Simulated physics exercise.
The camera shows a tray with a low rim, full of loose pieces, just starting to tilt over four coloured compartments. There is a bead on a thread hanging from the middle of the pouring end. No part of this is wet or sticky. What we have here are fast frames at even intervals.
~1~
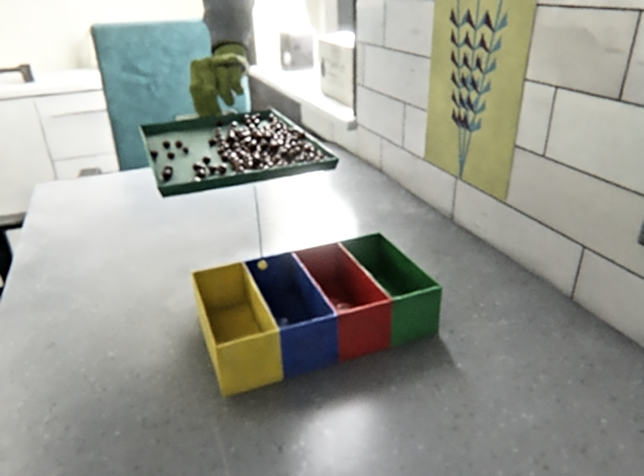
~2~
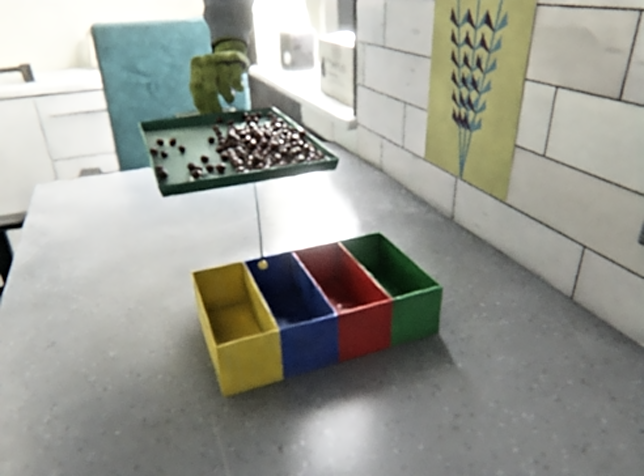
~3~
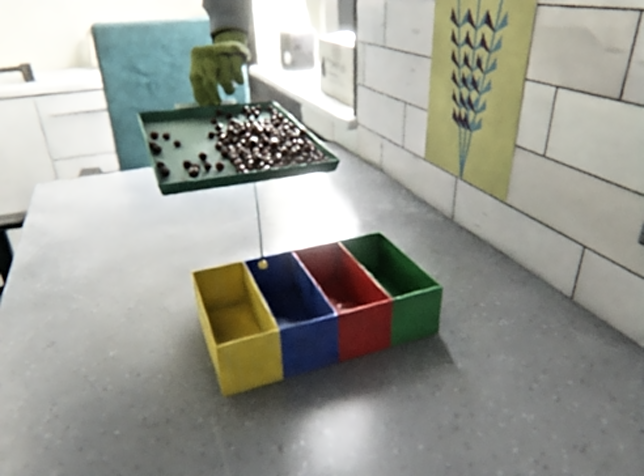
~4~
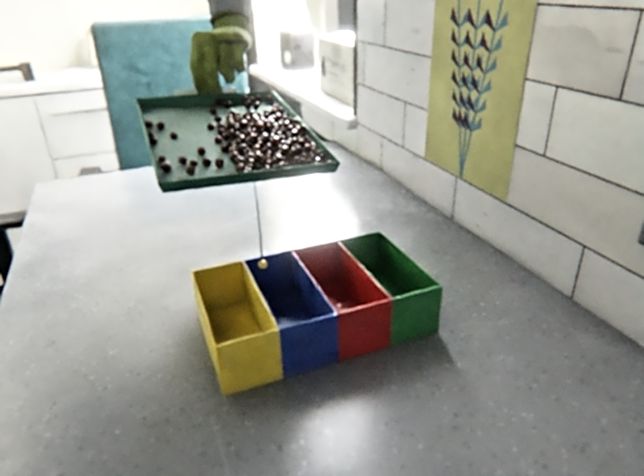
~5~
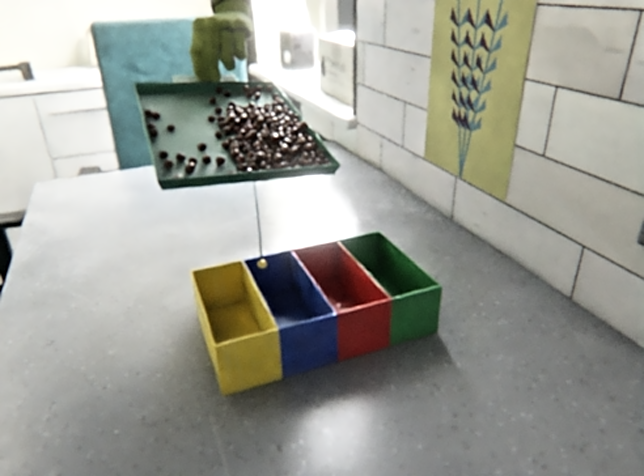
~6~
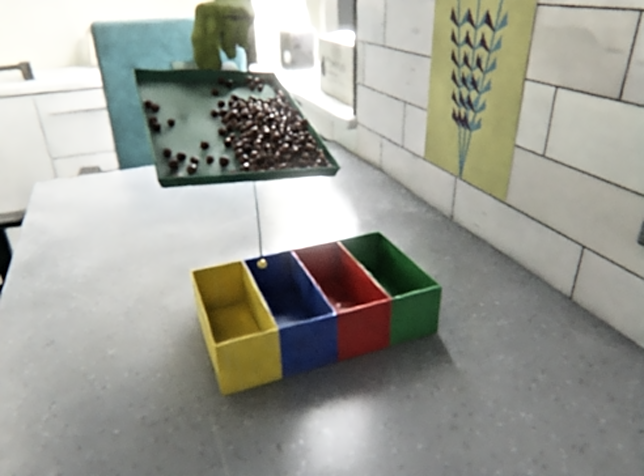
Green tray of small dark balls tilting gradually toward the viewer above yellow, blue, red and green compartments, a gloved hand behind it.
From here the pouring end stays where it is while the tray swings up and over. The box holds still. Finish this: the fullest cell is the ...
... Red one.
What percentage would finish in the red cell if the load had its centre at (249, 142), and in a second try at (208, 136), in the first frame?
Try 1: 50 %; try 2: 60 %.
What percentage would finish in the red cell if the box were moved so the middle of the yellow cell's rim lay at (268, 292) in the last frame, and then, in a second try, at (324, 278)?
Trial 1 around 40 percent, trial 2 around 0 percent.
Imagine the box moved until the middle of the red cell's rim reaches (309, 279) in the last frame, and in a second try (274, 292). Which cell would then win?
For the first spot I'd say the green one, and for the second spot the green one.
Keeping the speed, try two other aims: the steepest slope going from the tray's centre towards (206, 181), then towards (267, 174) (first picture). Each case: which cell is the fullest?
The yellow one, then that red cell.
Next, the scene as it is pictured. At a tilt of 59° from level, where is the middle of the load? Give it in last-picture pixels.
Somewhere about pixel (304, 151).
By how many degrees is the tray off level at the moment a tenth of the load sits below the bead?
The tilt then is about 65°.
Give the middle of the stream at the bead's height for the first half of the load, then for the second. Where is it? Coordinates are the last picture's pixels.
About (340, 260) to begin with, then about (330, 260).
Soon, tray tipped steeply; most on the tray; a stray few in the blue cell; a stray few in the red cell; a small part falling or outside the box.
A while on, tray tipped right over; a stray few on the tray; about half in the red cell; about a quarter in the blue cell; a small part in the green cell; a stray few in the yellow cell; a small part falling or outside the box.
Towards the end, tray tipped past a quarter turn; about two thirds in the red cell; about a quarter in the blue cell; a small part in the green cell; a stray few in the yellow cell; a stray few falling or outside the box.
Finally, tray tipped past a quarter turn; about two thirds in the red cell; about a quarter in the blue cell; a small part in the green cell; a stray few in the yellow cell; a stray few outside the box.
